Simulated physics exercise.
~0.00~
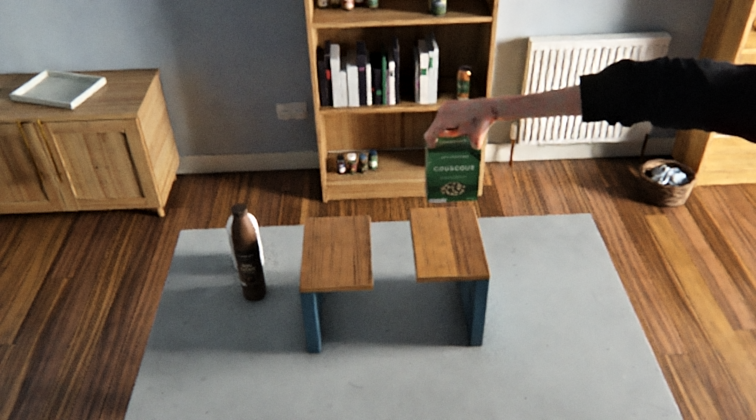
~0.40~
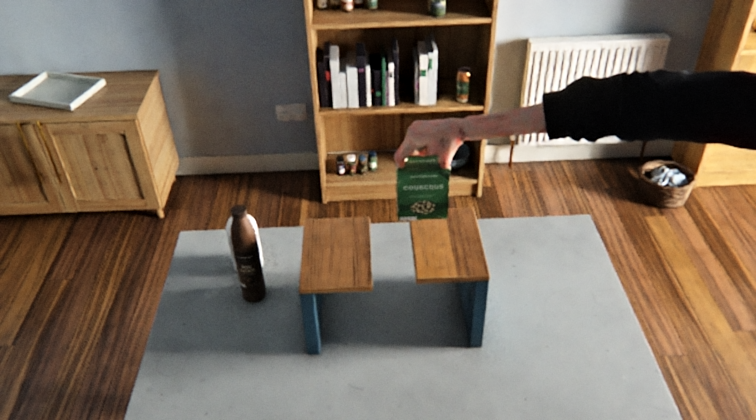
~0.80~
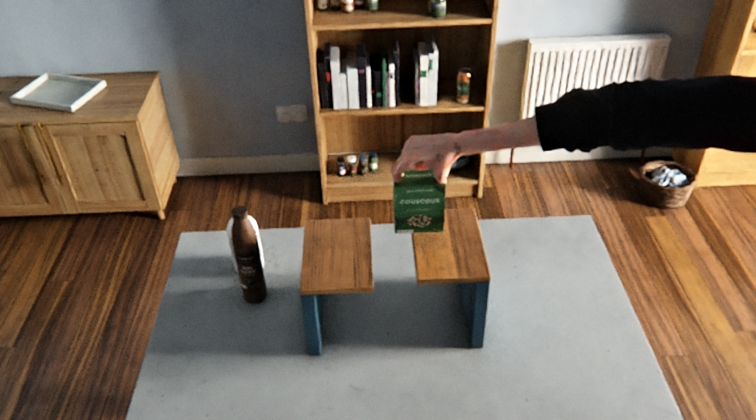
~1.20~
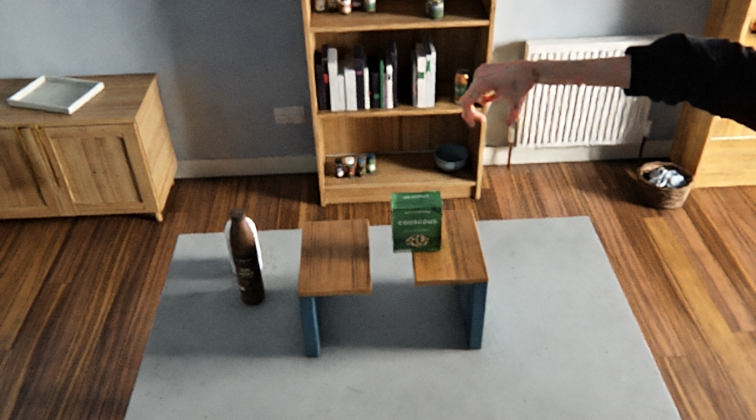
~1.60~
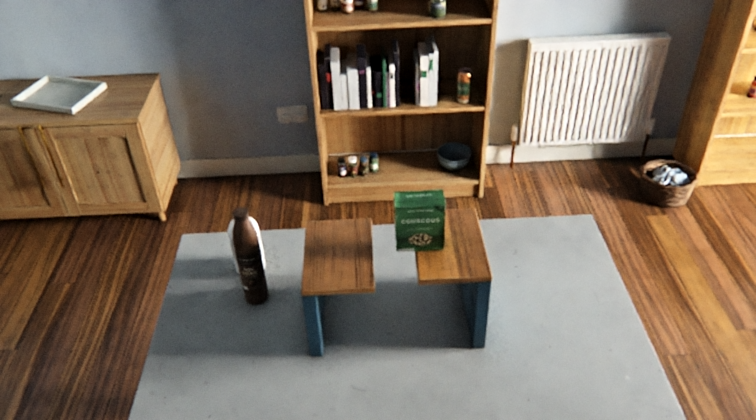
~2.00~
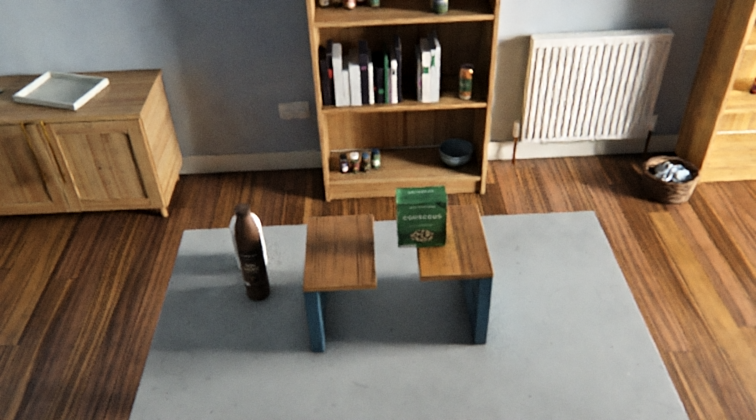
In a living room with a wooden floor, a slightly swaying camera looks down on a grey surface where two wooden ledges on blue supports stand with a gap between them. A dark brown bottle with a white side stands to the left, and a bookshelf, a cabinet and a white radiator line the wall behind. A hand reaching in from the right holds a green packet upright above the right ledge. It moves the packet left and lowers it towards the gap. The hand lets go and withdraws, and the packet stays upright on top, at the right ledge's inner edge.
